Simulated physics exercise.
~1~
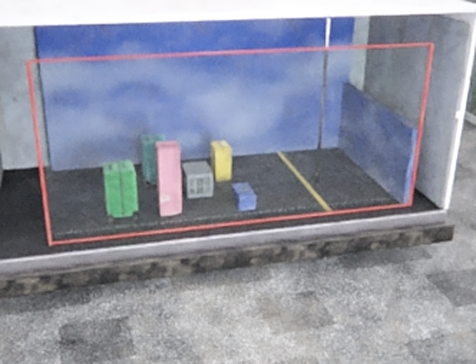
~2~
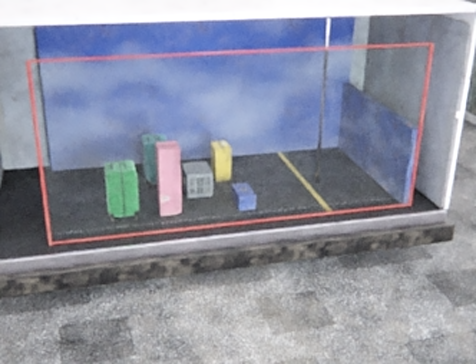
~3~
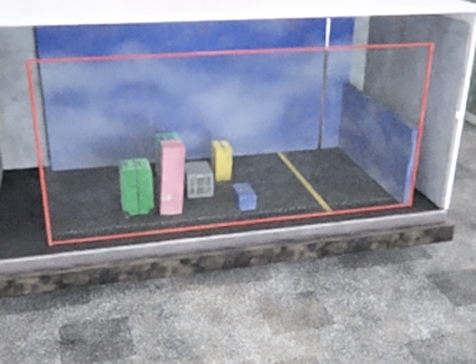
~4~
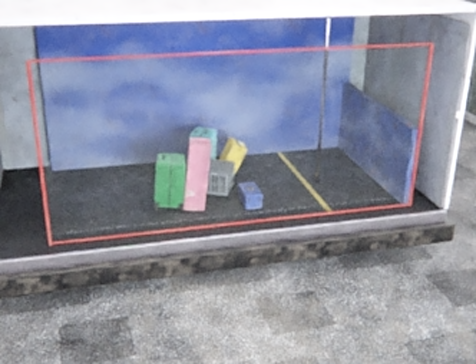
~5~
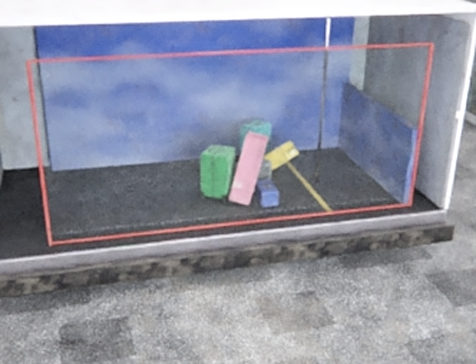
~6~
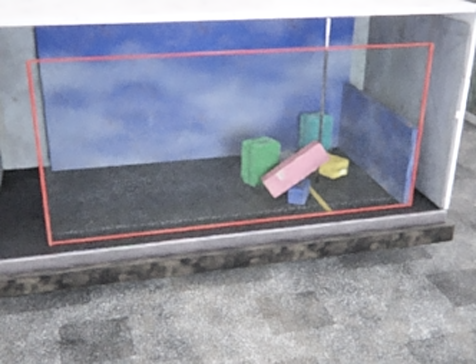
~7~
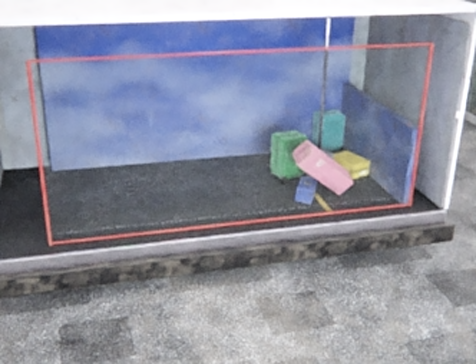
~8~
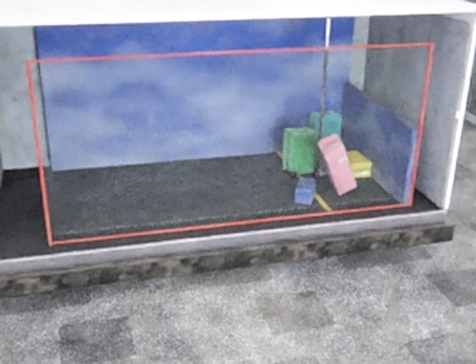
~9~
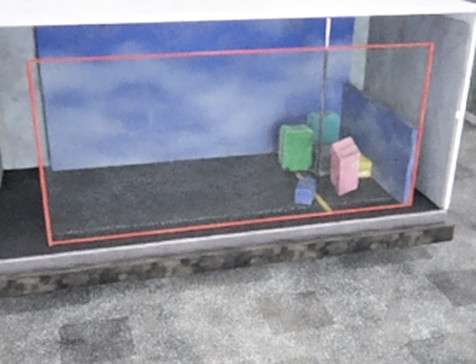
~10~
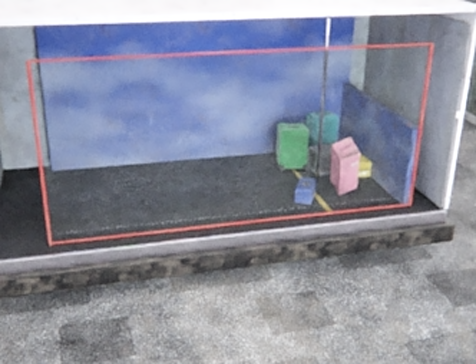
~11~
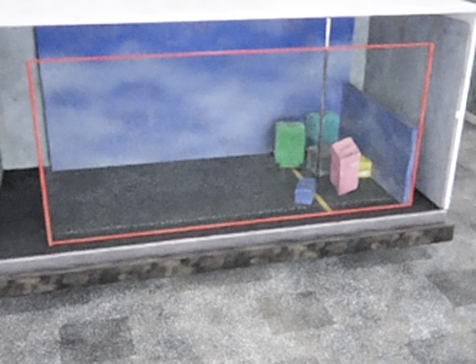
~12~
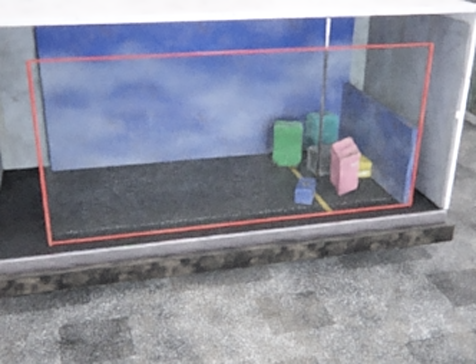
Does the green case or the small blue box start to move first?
The green case starts first. It is already sliding right while the small blue box is still in its place.
